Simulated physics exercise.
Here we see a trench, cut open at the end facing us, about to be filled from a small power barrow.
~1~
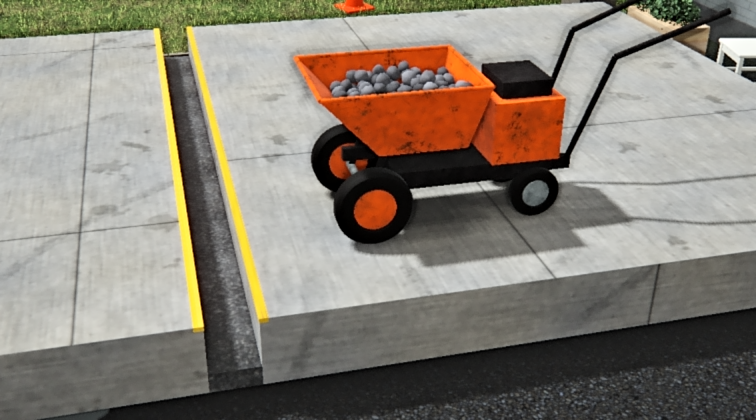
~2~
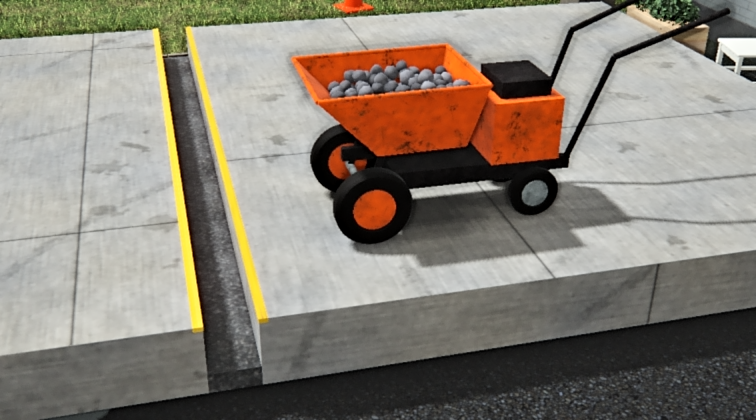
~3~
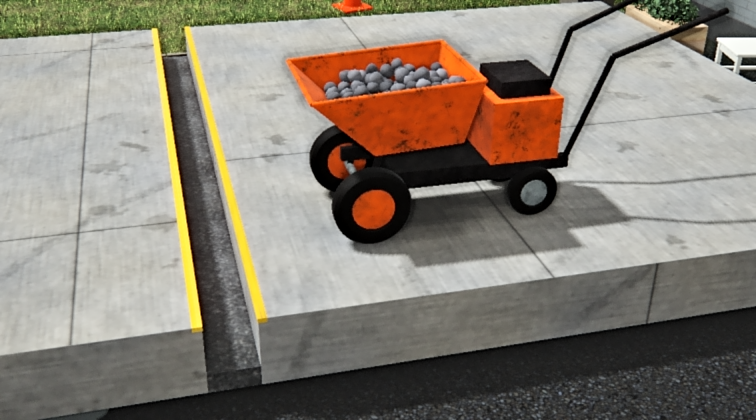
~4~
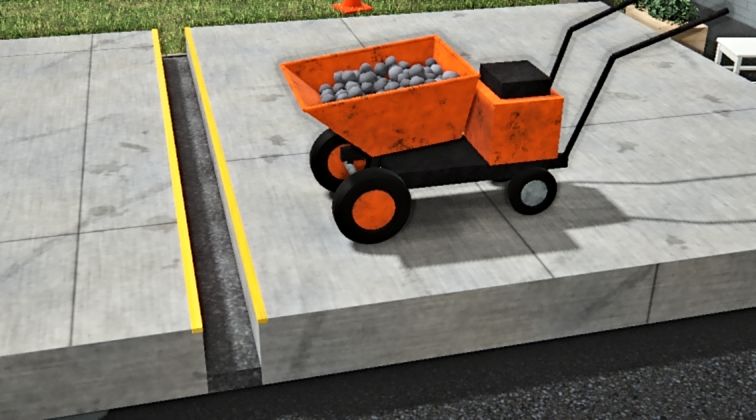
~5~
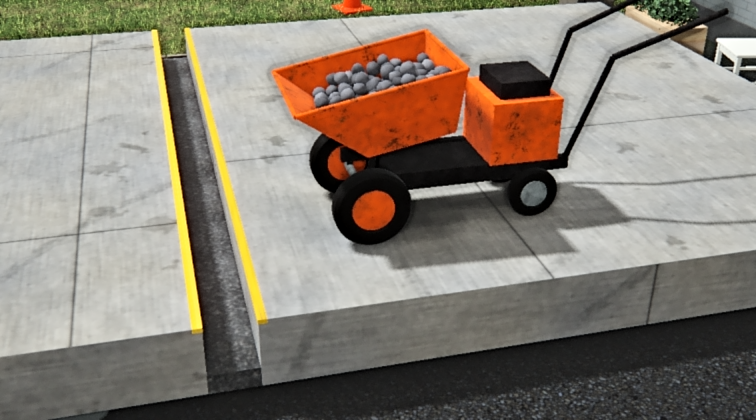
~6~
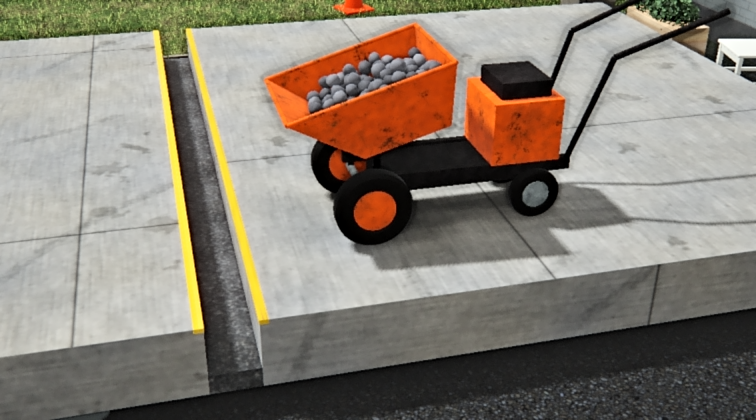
The orange skip of a small power barrow tilts gradually left, carrying grey round cobbles.
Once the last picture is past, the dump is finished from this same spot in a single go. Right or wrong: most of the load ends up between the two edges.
Right.
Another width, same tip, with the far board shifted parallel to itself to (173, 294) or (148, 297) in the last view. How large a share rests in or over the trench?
Close to 100 per cent in the first, close to 100 per cent in the second.
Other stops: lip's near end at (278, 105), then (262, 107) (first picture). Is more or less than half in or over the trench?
Trial 1 falls short of half, trial 2 falls short of half.
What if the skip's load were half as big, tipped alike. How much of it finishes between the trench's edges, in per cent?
Something like 100 in a hundred.
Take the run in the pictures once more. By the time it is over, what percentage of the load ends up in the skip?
My estimate is about 0 per cent.
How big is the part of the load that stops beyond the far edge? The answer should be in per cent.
Near 10 in every hundred.
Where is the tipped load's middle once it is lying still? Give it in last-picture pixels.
About pixel (215, 262).
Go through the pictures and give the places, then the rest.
Lip of the skip at (321, 102), level; top of the load at (417, 84), round cobbles; first edge of the trench at (254, 281); far edge at (193, 289), the trench under half as wide as the skip, and about as deep as wide, in the first frame.
Lip of the skip at (318, 103), level; top of the load at (415, 84), in the second frame.
Lip of the skip at (312, 105), tipped barely; top of the load at (412, 88), in the third frame.
Lip of the skip at (305, 110), tipped a little; top of the load at (419, 89), in the fourth frame.
Lip of the skip at (296, 117), tipped a little; top of the load at (411, 86), in the fifth frame.
Lip of the skip at (287, 126), tipped clearly; top of the load at (412, 72); first edge of the trench at (254, 283); far edge at (193, 291), in the sixth frame.
Soon, skip tipped steeply; all in the skip.
A while on, skip tipped right over; about two thirds in the skip; about a third in or heaped over the trench; a stray few beyond it.
Towards the end, skip tipped right over; a small part in the skip; a stray few short of the trench; most in or heaped over the trench; a small part beyond it.
Finally, skip tipped right over; a stray few in the skip; a stray few short of the trench; most in or heaped over the trench; a small part beyond it.
